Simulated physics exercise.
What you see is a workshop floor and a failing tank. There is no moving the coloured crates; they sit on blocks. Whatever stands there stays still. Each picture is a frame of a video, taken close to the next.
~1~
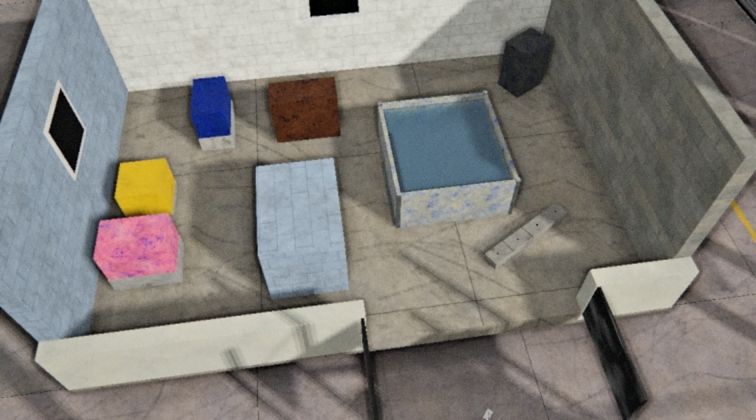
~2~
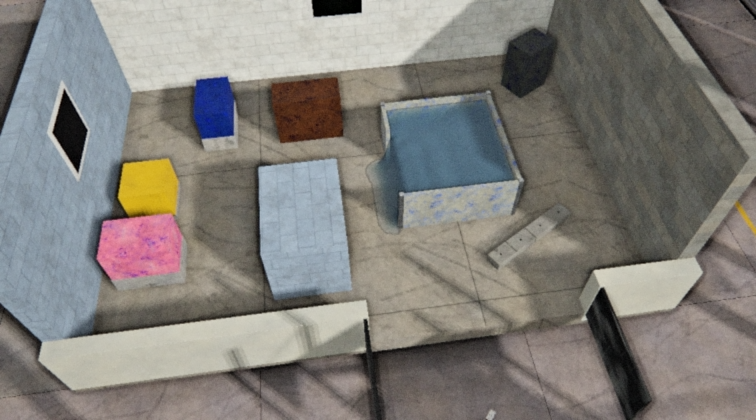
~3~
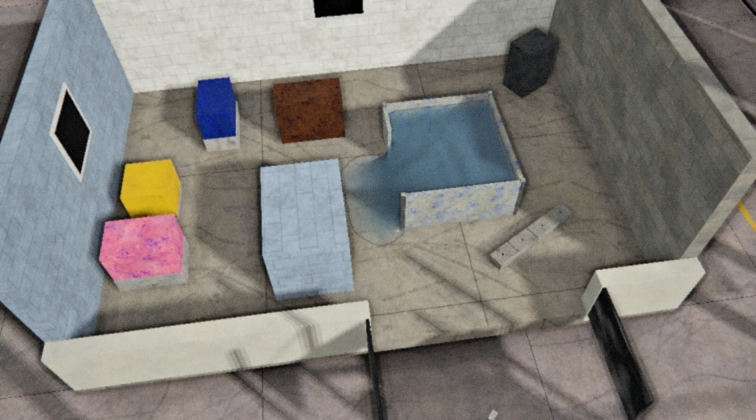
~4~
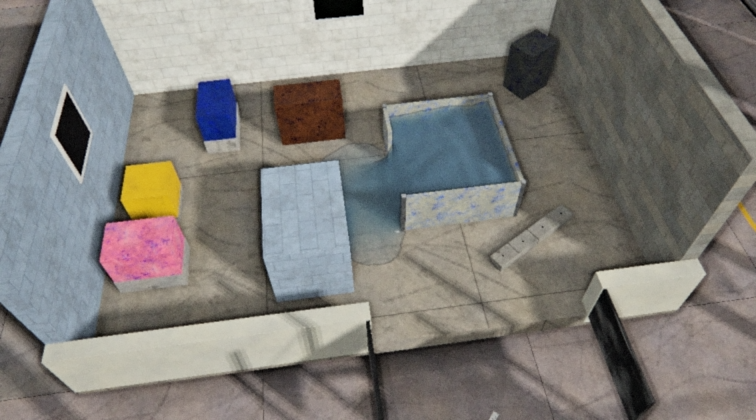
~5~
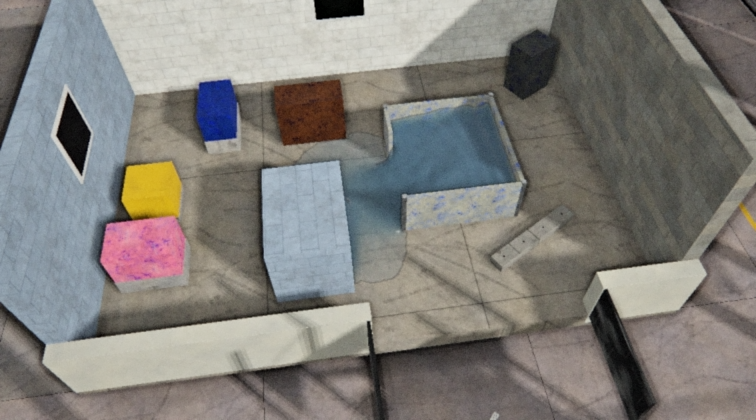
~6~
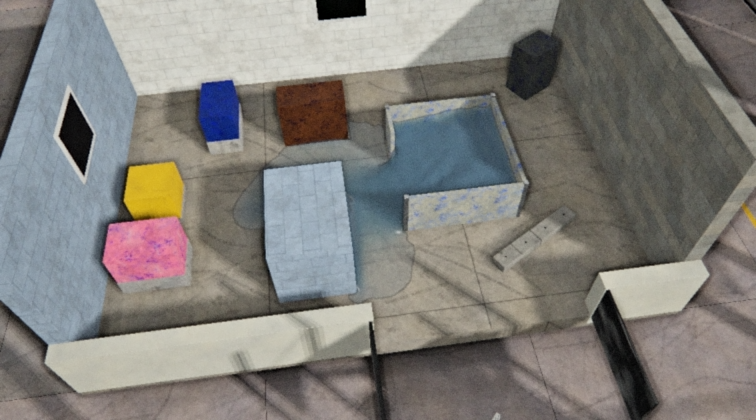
On a workshop floor, water pours from the tank's left side and spreads around the pale block.
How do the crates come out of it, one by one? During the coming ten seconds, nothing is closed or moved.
Result: The blue crate is out of reach of the water. The yellow crate is within reach of the water. The pink crate is out of reach of the water.
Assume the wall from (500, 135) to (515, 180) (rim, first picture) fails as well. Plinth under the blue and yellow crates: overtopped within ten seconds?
My take: The blue one stays clear, while the yellow one stays clear.
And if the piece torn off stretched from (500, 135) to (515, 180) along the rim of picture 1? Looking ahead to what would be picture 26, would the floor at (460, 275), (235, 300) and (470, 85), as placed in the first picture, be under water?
Going through them in turn: Reached by the flood, then still unsoaked, then reached by the flood.
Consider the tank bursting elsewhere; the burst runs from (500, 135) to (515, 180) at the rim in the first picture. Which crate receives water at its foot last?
The yellow-painted one.
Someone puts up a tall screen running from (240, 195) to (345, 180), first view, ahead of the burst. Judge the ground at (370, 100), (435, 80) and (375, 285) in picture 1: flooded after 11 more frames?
As listed: Under water, clear, under water.
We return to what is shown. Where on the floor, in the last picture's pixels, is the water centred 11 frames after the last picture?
That comes out near (352, 191).
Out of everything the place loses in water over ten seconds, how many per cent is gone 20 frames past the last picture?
Estimate: 55 %.
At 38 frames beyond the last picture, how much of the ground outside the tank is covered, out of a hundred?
70 %.
A moment on, water covers 25 % of the floor; the blue crate water round its plinth, the yellow crate water round its plinth, the pink crate water round its plinth.
Next, water covers 40 % of the floor; the blue crate water round its plinth, the yellow crate water round its plinth, the pink crate water round its plinth.
Then, water covers 50 % of the floor; the blue crate water round its plinth, the yellow crate water round its plinth, the pink crate water round its plinth.
Later, water covers 70 % of the floor; the blue crate water round its plinth, the yellow crate water round its plinth, the pink crate water round its plinth.
In the end, water covers 90 % of the floor; the blue crate stayed above the water, the yellow crate was topped, the pink crate stayed above the water.
